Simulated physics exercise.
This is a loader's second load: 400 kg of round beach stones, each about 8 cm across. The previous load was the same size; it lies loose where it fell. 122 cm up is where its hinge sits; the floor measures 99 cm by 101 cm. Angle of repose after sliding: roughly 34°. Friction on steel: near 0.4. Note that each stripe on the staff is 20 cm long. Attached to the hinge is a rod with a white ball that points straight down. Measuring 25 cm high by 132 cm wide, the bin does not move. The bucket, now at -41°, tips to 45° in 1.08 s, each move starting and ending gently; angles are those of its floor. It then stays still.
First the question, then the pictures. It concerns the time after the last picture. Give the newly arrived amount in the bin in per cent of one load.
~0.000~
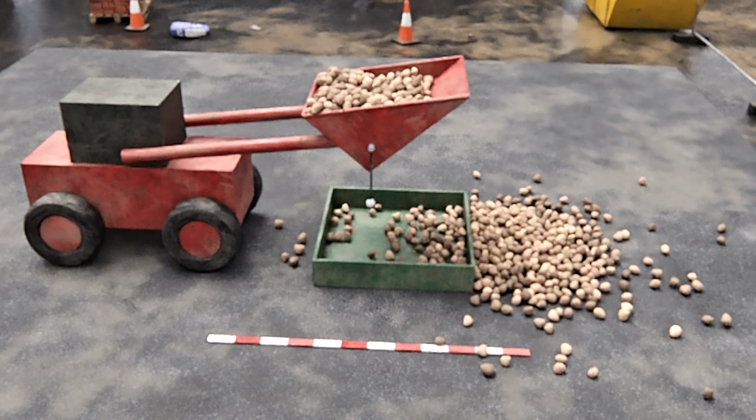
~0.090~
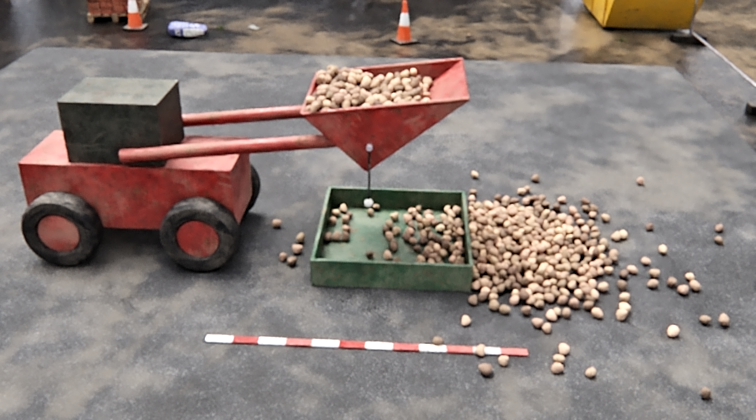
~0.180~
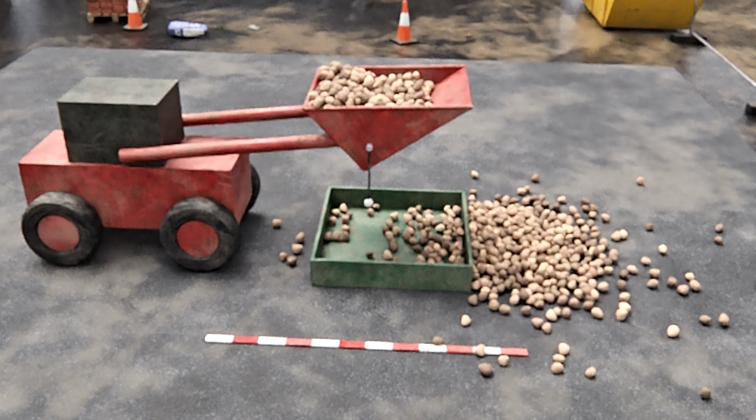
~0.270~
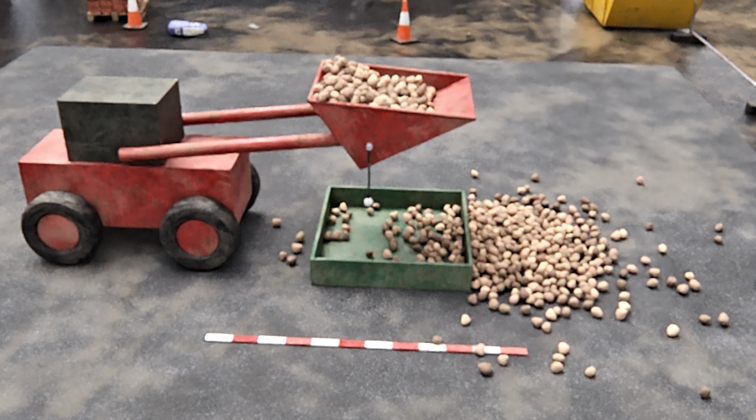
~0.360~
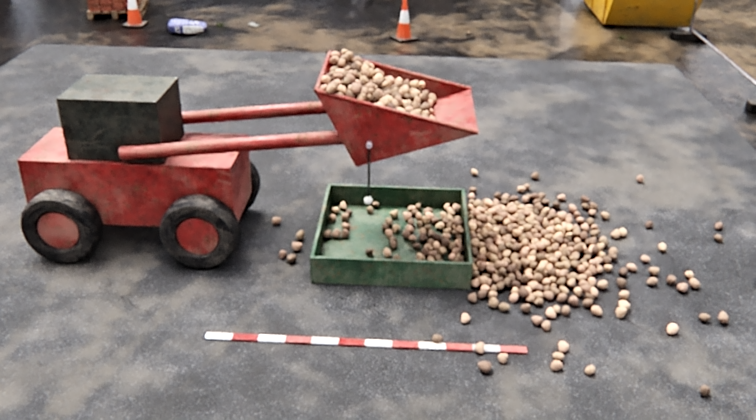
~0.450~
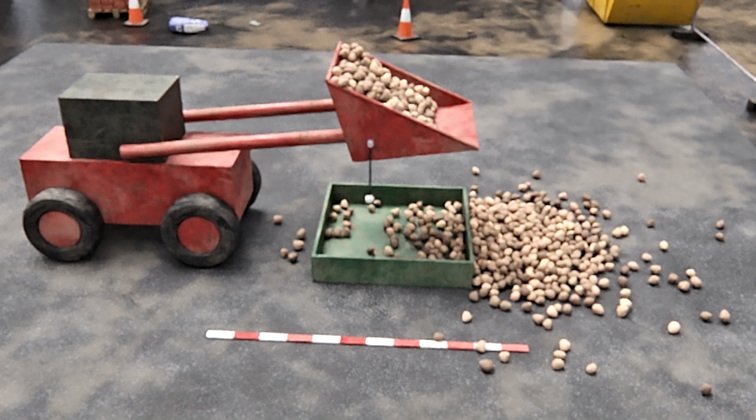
The new amount is about 53 per cent of a load.
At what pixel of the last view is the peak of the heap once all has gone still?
The heap should peak at about (471, 220).
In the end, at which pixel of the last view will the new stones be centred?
(461, 232).
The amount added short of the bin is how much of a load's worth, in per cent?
My estimate is about 0 per cent of a load.
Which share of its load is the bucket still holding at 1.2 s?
45 %.
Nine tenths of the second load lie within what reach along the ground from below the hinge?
About 140 cm.
After 0.8 s the floor is at 32°; in per cent of one load, 100 in the bucket, 1 short of the bin, 16 in the bin, 84 beside or beyond the bin; the foremost stones are at (706, 259).
After 1.2 s the floor is at 45°; in per cent of one load, 46 in the bucket, 1 short of the bin, 62 in the bin, 92 beside or beyond the bin; the foremost stones are at (706, 259).
After 1.5 s the floor is at 45°; in per cent of one load, 4 in the bucket, 1 short of the bin, 74 in the bin, 122 beside or beyond the bin; the foremost stones are at (706, 259).
After 4.2 s the floor is at 45°; in per cent of one load, 0 in the bucket, 1 short of the bin, 69 in the bin, 131 beside or beyond the bin; the foremost stones are at (706, 259). Net gain in the bin, 53.
